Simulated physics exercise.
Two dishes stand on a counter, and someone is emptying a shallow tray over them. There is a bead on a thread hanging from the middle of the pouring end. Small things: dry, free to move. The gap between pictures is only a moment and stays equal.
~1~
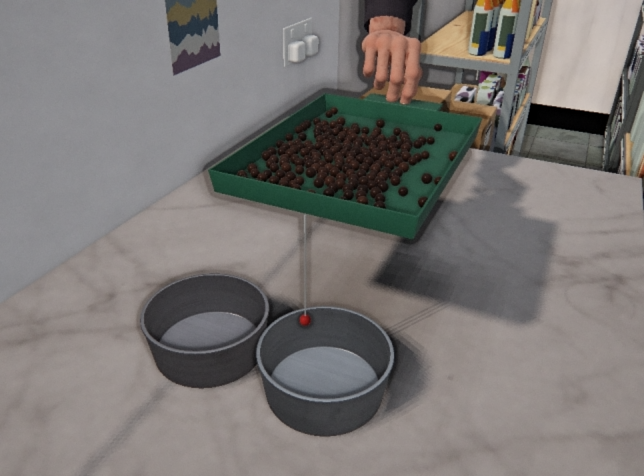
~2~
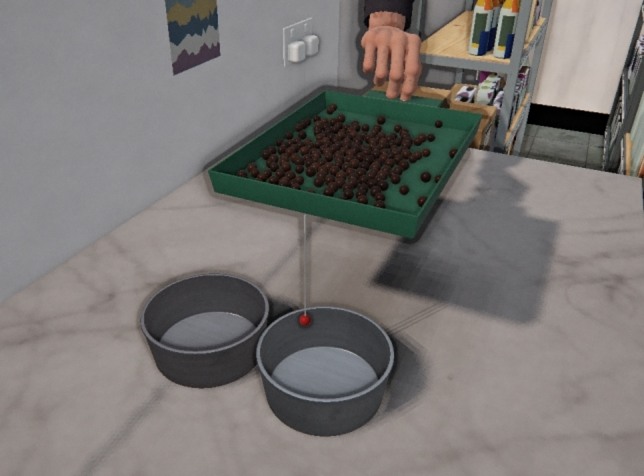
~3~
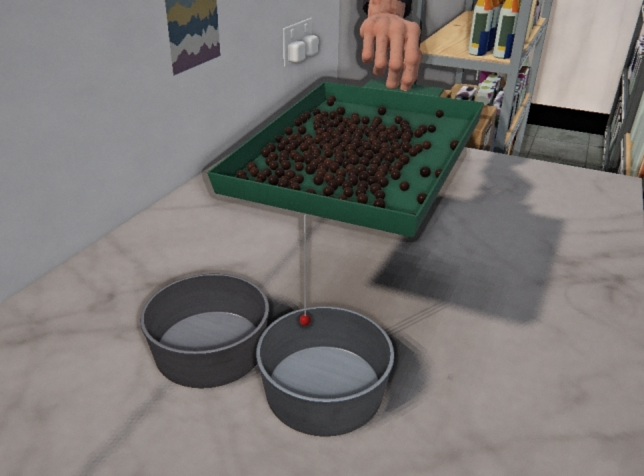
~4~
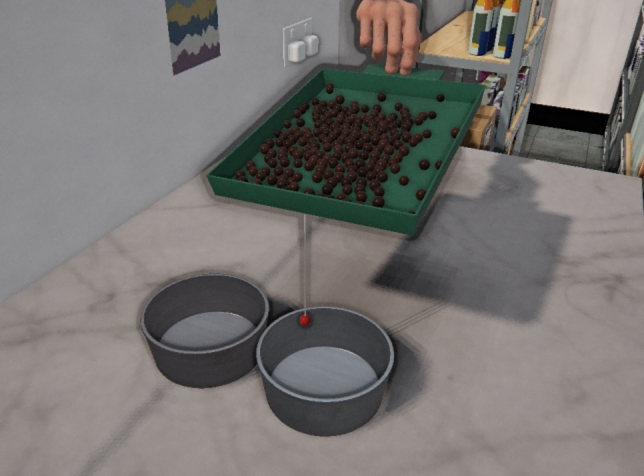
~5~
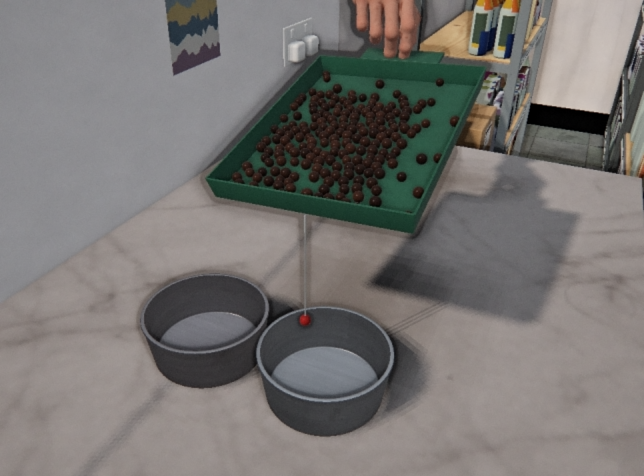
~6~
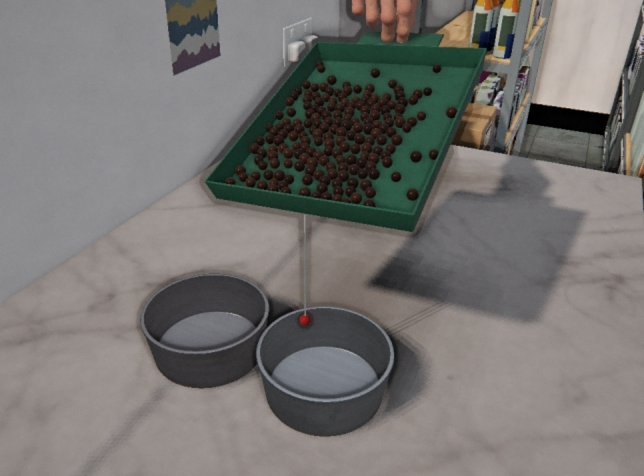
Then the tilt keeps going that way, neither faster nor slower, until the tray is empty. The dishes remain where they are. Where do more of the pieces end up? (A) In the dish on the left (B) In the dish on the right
Answer: A.
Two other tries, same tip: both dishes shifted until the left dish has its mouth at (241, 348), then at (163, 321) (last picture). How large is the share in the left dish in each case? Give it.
First placement: 80 per cent; second placement: 40 per cent.
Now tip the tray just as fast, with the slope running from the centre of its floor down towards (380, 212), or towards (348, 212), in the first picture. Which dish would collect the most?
So: The right-standing dish on the first go, the right-standing dish on the second.
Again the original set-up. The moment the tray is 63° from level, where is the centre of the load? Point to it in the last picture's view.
The middle of the load sits near (280, 161).
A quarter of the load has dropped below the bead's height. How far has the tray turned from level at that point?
That happens at close to 90 degrees.
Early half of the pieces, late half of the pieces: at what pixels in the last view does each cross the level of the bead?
It goes through near (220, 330) first, then near (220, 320).
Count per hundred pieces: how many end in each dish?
Final share: Left dish at 50 per cent, right dish at 10 per cent.
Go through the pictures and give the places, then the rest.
The first picture shows corners of the pouring end at (213, 169) and (415, 215), level; middle of the load at (339, 158), chocolate balls; left dish at (170, 364); right dish at (295, 412); bead on its thread at (305, 320).
The second picture shows corners of the pouring end at (213, 170) and (415, 214), level; middle of the load at (339, 156).
The third picture shows corners of the pouring end at (212, 172) and (414, 214), tipped barely, lowest at the left corner; middle of the load at (338, 151).
The fourth picture shows corners of the pouring end at (211, 174) and (413, 213), tipped a little, lowest at the left corner; middle of the load at (337, 145).
The fifth picture shows corners of the pouring end at (210, 177) and (412, 212), tipped a little, lowest at the left corner; middle of the load at (335, 140).
The sixth picture shows corners of the pouring end at (209, 180) and (411, 211), tipped clearly, lowest at the left corner; middle of the load at (329, 137), nearly all on the move; left dish at (170, 364); right dish at (295, 412).
Soon after the last picture, tray tipped steeply; nearly all on the tray; a stray few in the air.
A little later, tray tipped past a quarter turn; about a quarter on the tray; a small part in the right dish; about a third in the left dish; about a quarter outside both; about a quarter in the air.
Later still, tray tipped past a quarter turn; a small part in the right dish; about half in the left dish; about a third outside both.
By the end, tray tipped past a quarter turn; a small part in the right dish; about half in the left dish; about a third outside both.
